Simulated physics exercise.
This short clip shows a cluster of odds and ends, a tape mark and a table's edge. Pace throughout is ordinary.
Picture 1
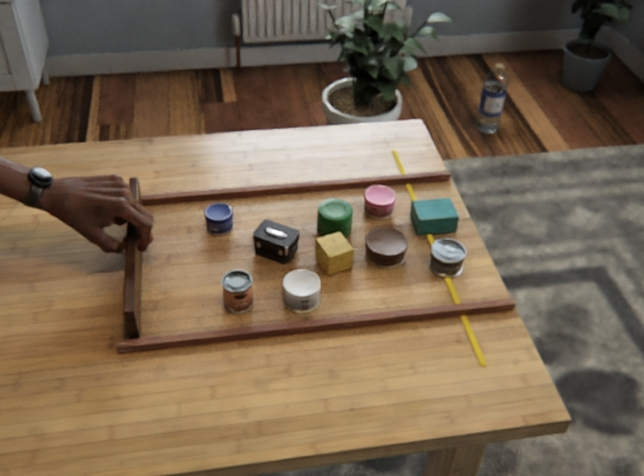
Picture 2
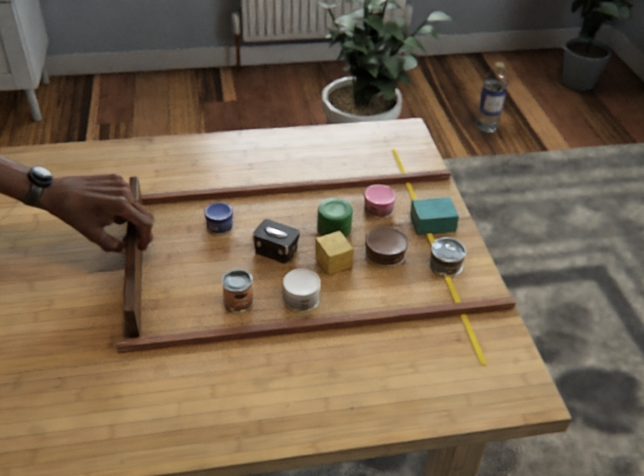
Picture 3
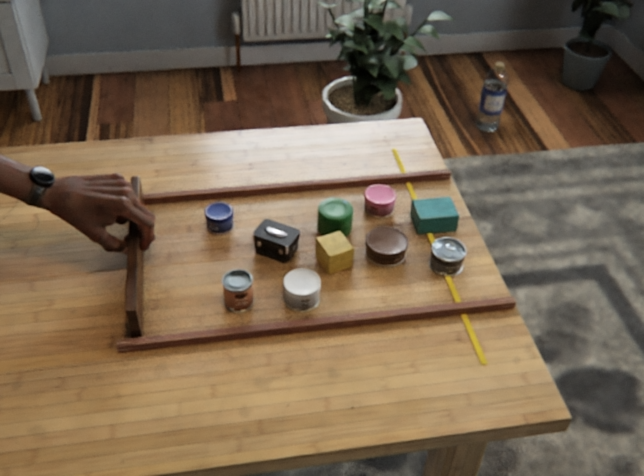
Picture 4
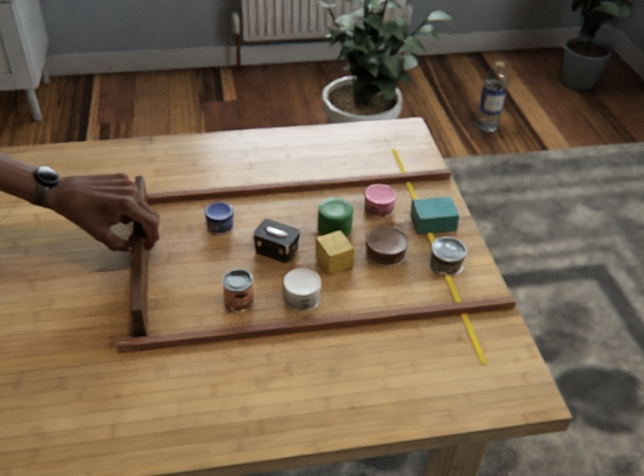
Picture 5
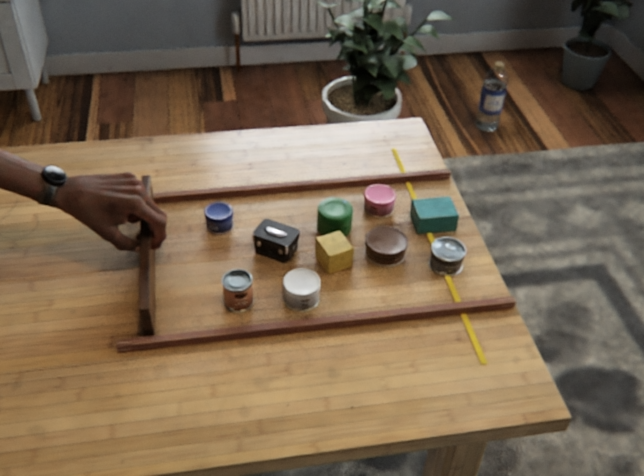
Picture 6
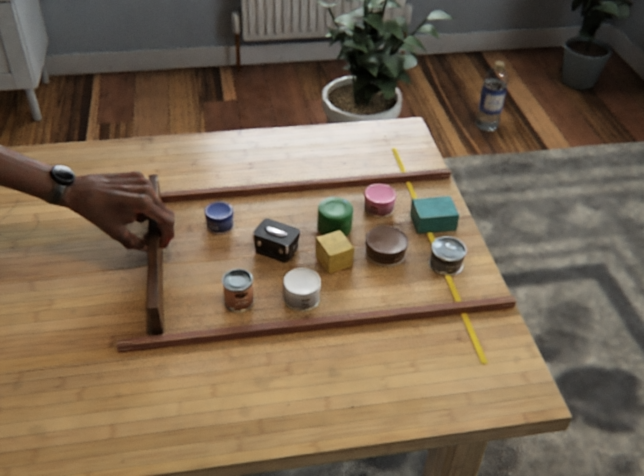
A wooden tabletop fills most of the view, seen from above at an angle, with potted plants and a bottle on the floor behind and a grey patterned rug at right. Between two dark rails sit small pots, tins and blocks in blue, black, green, yellow, pink, brown and white, with turquoise and grey ones by a yellow tape line. A hand slides an upright board slightly rightward; the objects and camera stay still.
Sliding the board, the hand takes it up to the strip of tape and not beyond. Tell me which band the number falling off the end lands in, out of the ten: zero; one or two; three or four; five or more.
So in the end, just one or two bits get shoved clean off.
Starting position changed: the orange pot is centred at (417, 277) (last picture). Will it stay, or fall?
The orange pot would be still up.
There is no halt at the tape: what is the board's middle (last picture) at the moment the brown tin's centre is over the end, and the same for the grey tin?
The middle is at (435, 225) when it's the brown tin, and at (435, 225) when it's the grey tin.
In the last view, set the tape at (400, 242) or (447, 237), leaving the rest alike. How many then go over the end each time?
In order, 0 and 5.
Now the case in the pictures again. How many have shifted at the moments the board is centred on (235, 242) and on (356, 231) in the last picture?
Well, it's 2 at the first one and 8 at the second.
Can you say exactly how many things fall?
The exact number is 1.
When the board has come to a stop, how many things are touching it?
4 are in contact with it.
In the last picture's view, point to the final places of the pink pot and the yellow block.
Final positions - pink pot around (447, 181), yellow block around (457, 252).
Soon after, none off yet; turquoise block at rest near (434, 215); grey tin at rest near (447, 256); pink pot at rest near (380, 201).
After that, none off yet; turquoise block at rest near (434, 215); grey tin at rest near (447, 256); pink pot displaced a little near (389, 196).
In the end, the number that fall off is one or two; gone, turquoise block.
